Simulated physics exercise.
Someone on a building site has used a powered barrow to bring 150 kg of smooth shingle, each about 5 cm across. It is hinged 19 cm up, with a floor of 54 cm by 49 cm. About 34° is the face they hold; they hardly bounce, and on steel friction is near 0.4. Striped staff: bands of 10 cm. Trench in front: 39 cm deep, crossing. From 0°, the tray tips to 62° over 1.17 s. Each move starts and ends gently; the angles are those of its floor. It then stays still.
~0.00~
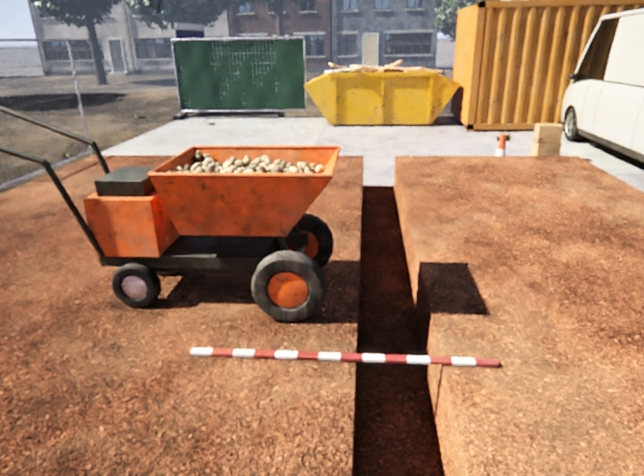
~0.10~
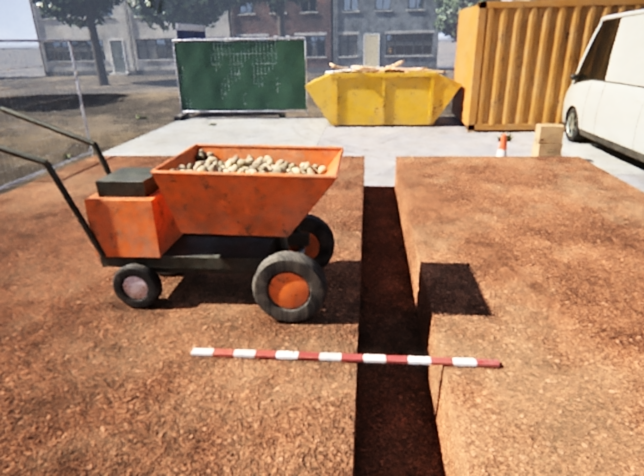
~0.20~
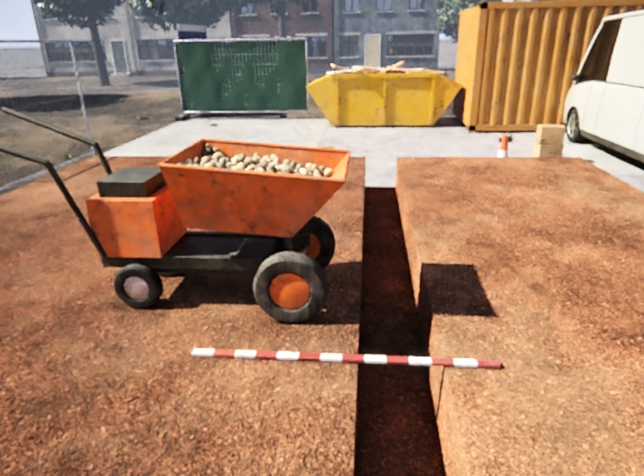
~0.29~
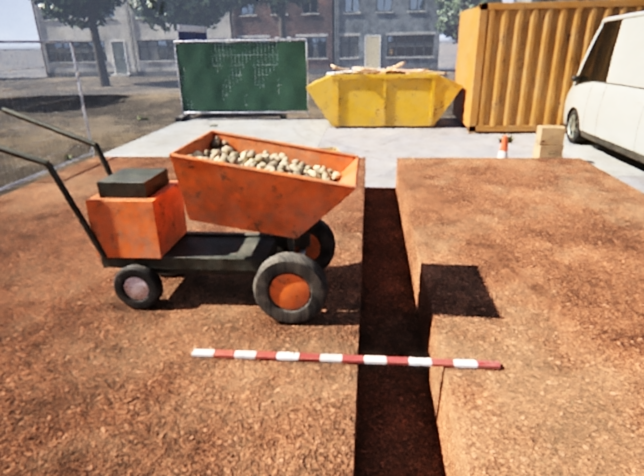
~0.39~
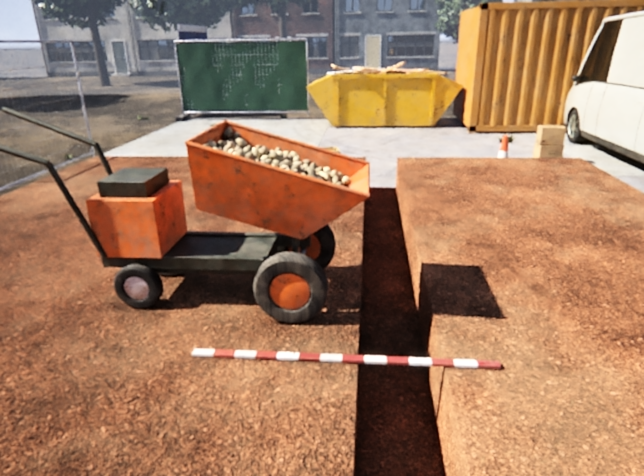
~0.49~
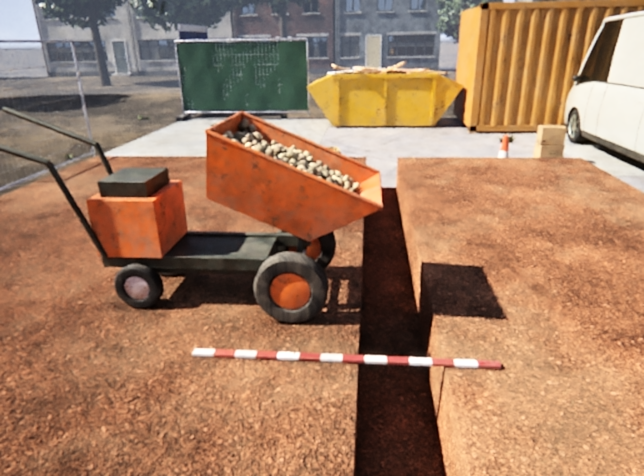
At first, an orange powered barrow loaded with pale, rounded stones sits level on reddish ground beside a narrow trench, with a red-and-white striped staff lying in front. Its tray then begins to tilt slowly to the right, and its rear end rises steadily higher until the tray slopes clearly toward the trench.
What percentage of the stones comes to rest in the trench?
About 37 per cent.
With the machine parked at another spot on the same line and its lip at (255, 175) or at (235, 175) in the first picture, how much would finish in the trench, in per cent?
That gives roughly 90 per cent and roughly 75 per cent.
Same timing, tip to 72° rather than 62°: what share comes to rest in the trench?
About 35 per cent would end up in the trench.
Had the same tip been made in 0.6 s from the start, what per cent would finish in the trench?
Expected share: Around 30%.
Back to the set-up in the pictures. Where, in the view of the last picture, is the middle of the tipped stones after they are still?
(452, 297).
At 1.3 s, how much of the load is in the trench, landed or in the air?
5 per cent or so by then.
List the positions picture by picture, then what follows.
In the first picture, the tray is at 0°, its lip at (332, 176); the top of the load is at (222, 163).
In the second picture, lip at (336, 177), floor tilted 1°, highest stones at (220, 161); the stones move at 0.2 m/s on average.
In the third picture, the tray is at 5°, its lip at (345, 181); the top of the load is at (220, 157); the stones move at 0.4 m/s on average.
In the fourth picture, the tray is at 10°, its lip at (356, 188); the top of the load is at (223, 150); the stones move at 0.5 m/s on average.
In the fifth picture, the tray is at 16°, its lip at (369, 196); the top of the load is at (230, 141); the stones move at 0.7 m/s on average.
In the sixth picture, the tray is at 24°, its lip at (382, 207); the top of the load is at (244, 133); the stones move at 0.7 m/s on average.
After 0.9 s the floor is at 52°; 100 % in the tray; the foremost stones are at (404, 241).
After 1.3 s the floor is at 62°; 72 % in the tray, 4 % in the trench, 24 % past the trench; the foremost stones are at (503, 310).
After 1.6 s the floor is at 62°; 39 % in the tray, 6 % in the trench, 54 % past the trench; the foremost stones are at (586, 297).
After 3.6 s the floor is at 62°; 8 % in the tray, 37 % in the trench, 56 % past the trench; the foremost stones are past the picture's edge.
